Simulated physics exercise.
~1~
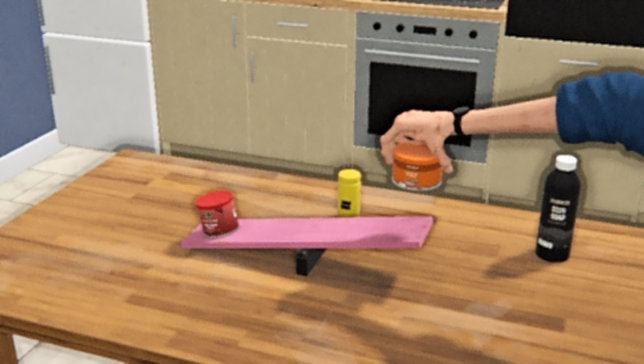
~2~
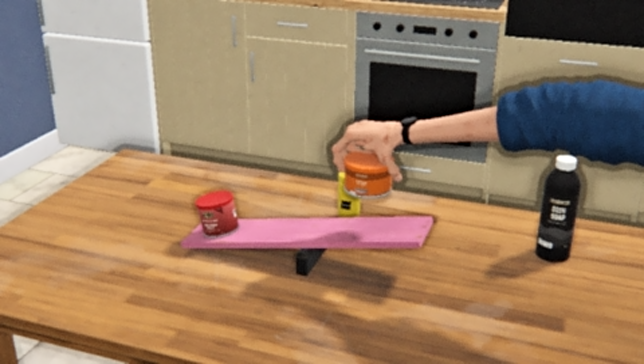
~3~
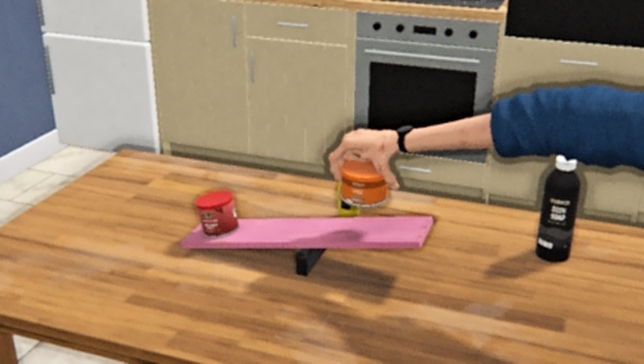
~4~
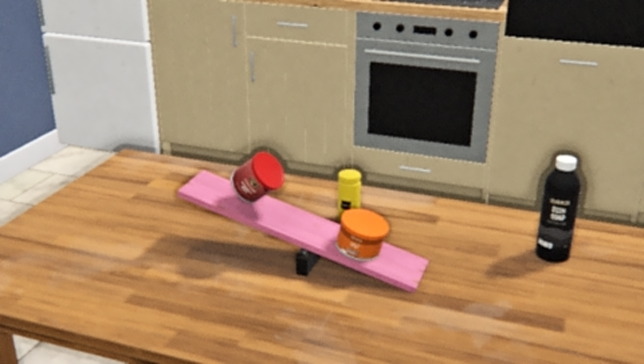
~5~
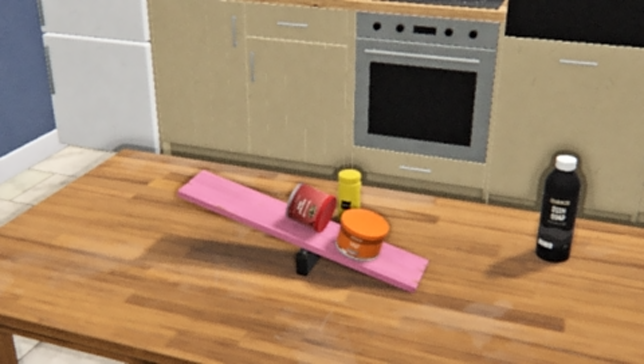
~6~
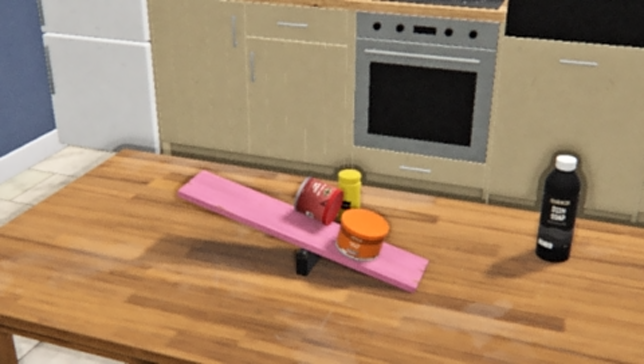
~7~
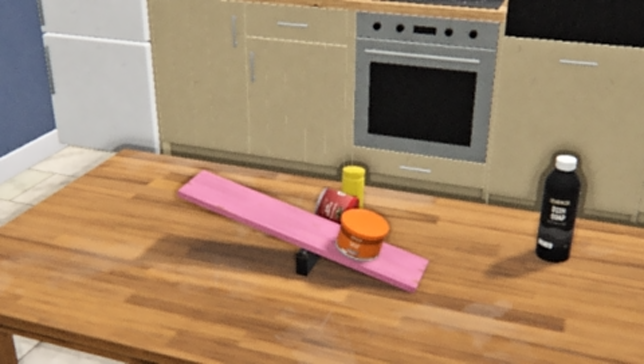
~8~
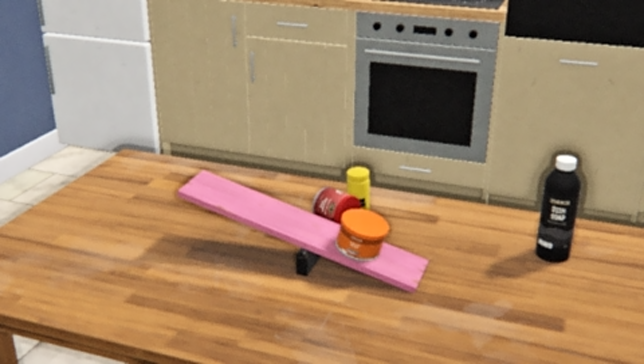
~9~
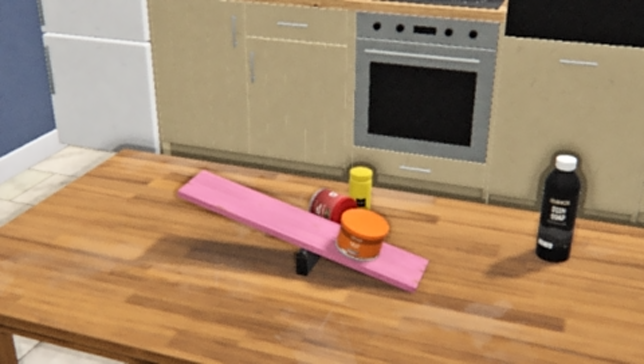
In this clip, a hand lowers an orange tub onto the right side of a pink plank balanced on a small black support, tipping it down to the right, and the red tin topples and slides to rest against the tub, beside a slightly shifted, upright yellow shaker.
